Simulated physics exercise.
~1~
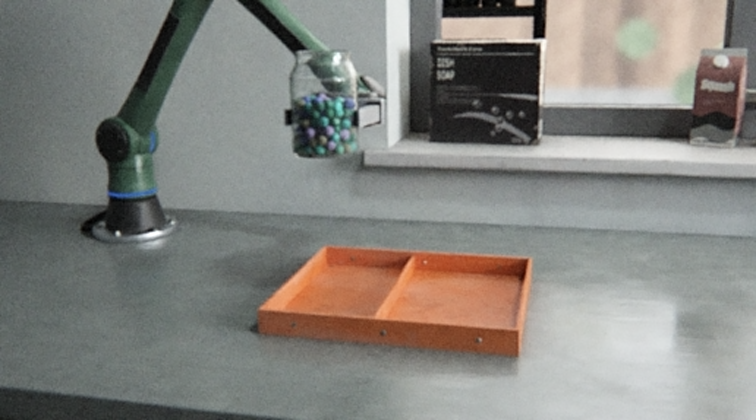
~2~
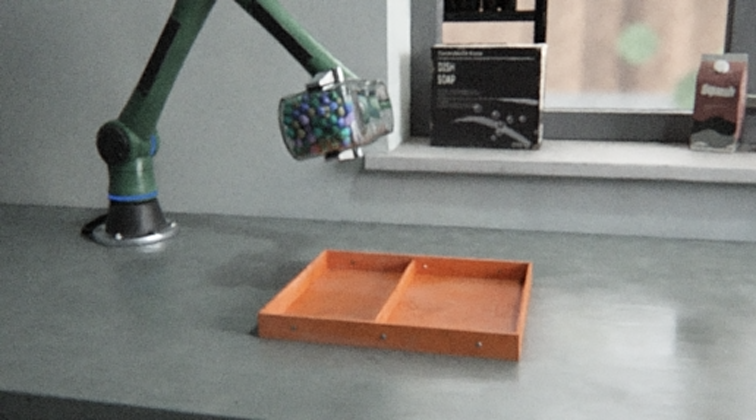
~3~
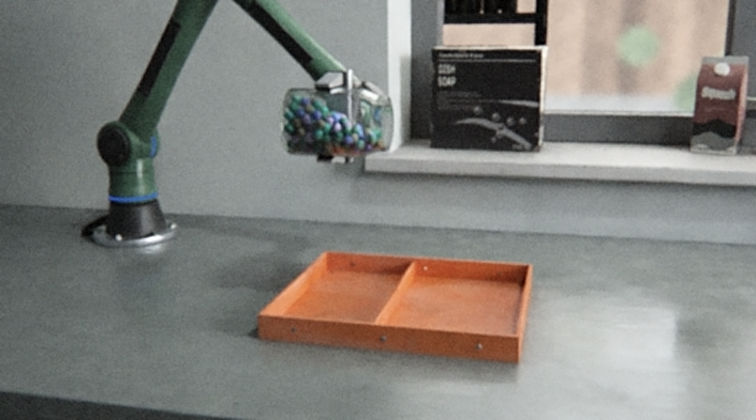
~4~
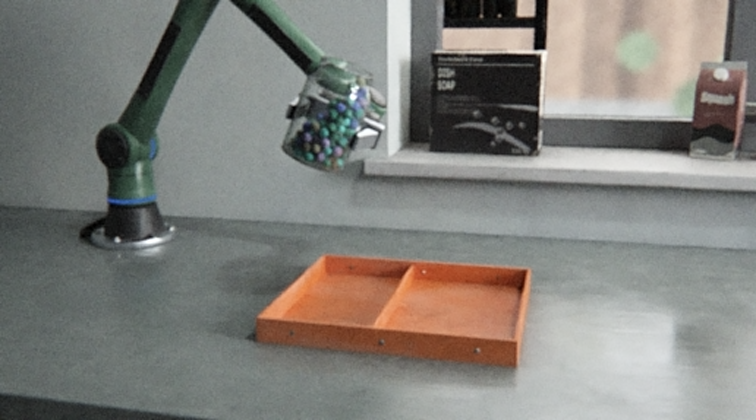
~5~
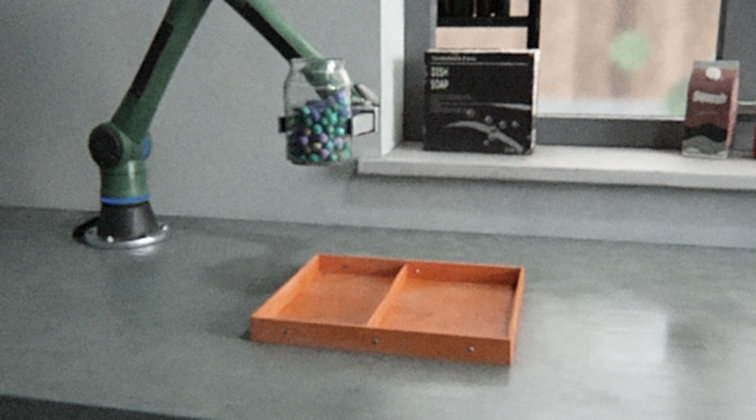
We see a green robot arm holding a clear jar of small colourful balls above a grey table with an orange divided tray. The arm tips the jar onto its side, then turns it upright again, with the balls still inside and the tray empty.
